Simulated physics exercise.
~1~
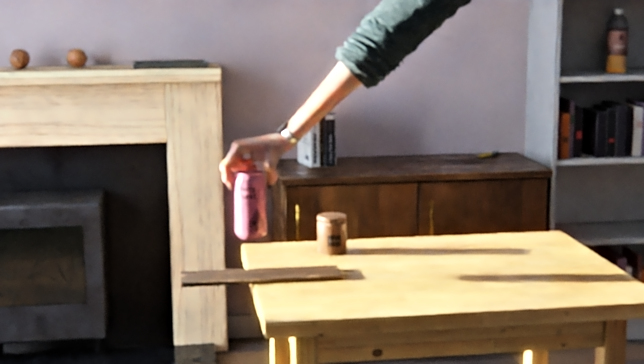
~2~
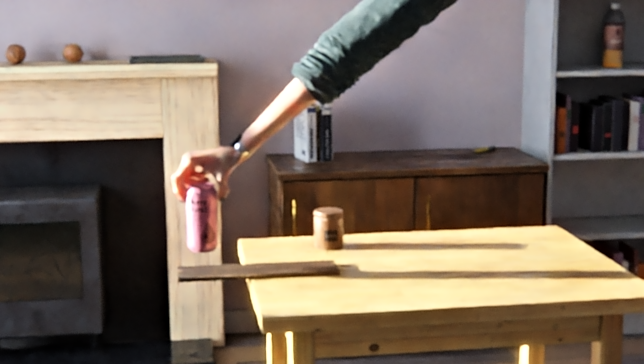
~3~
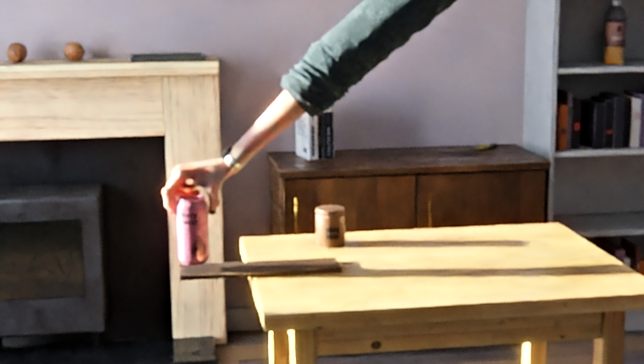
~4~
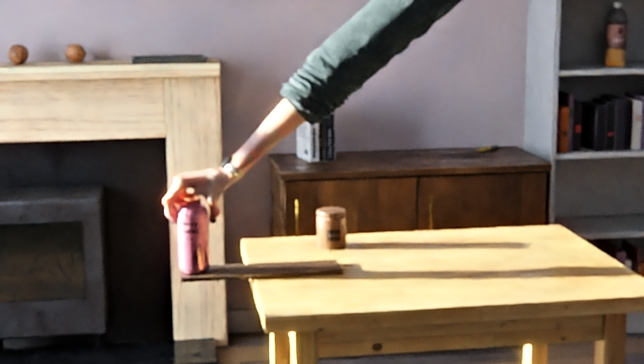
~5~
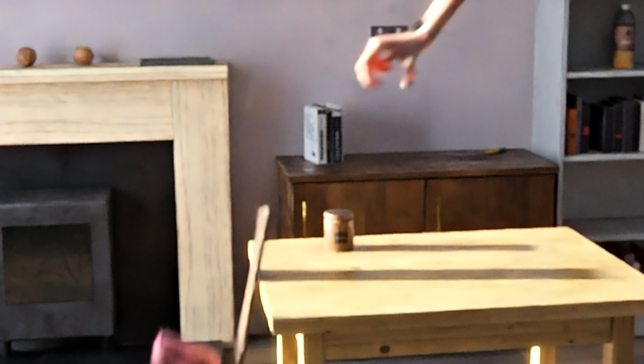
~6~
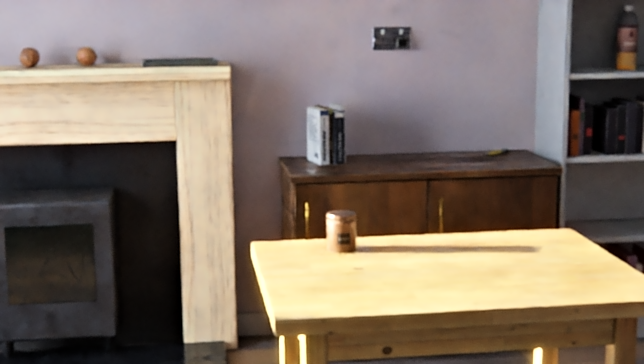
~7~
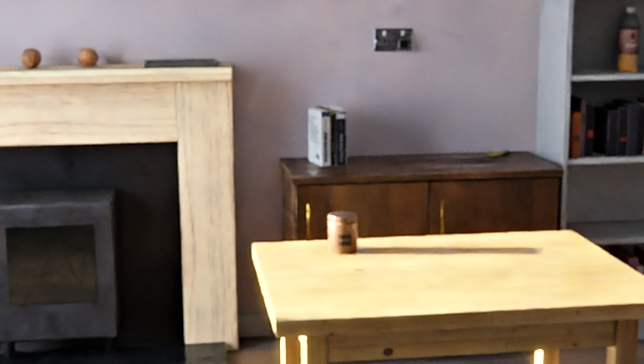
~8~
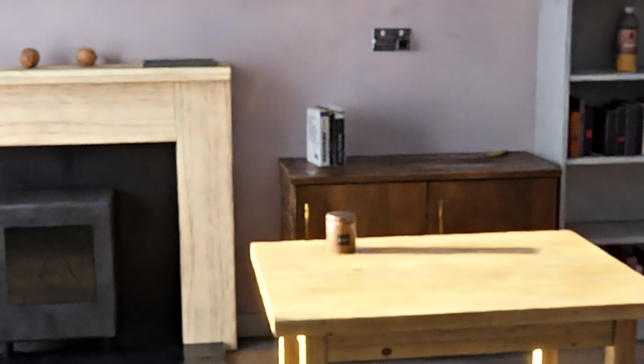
A hand sets a pink can on an overhanging board, and both tip off the table.
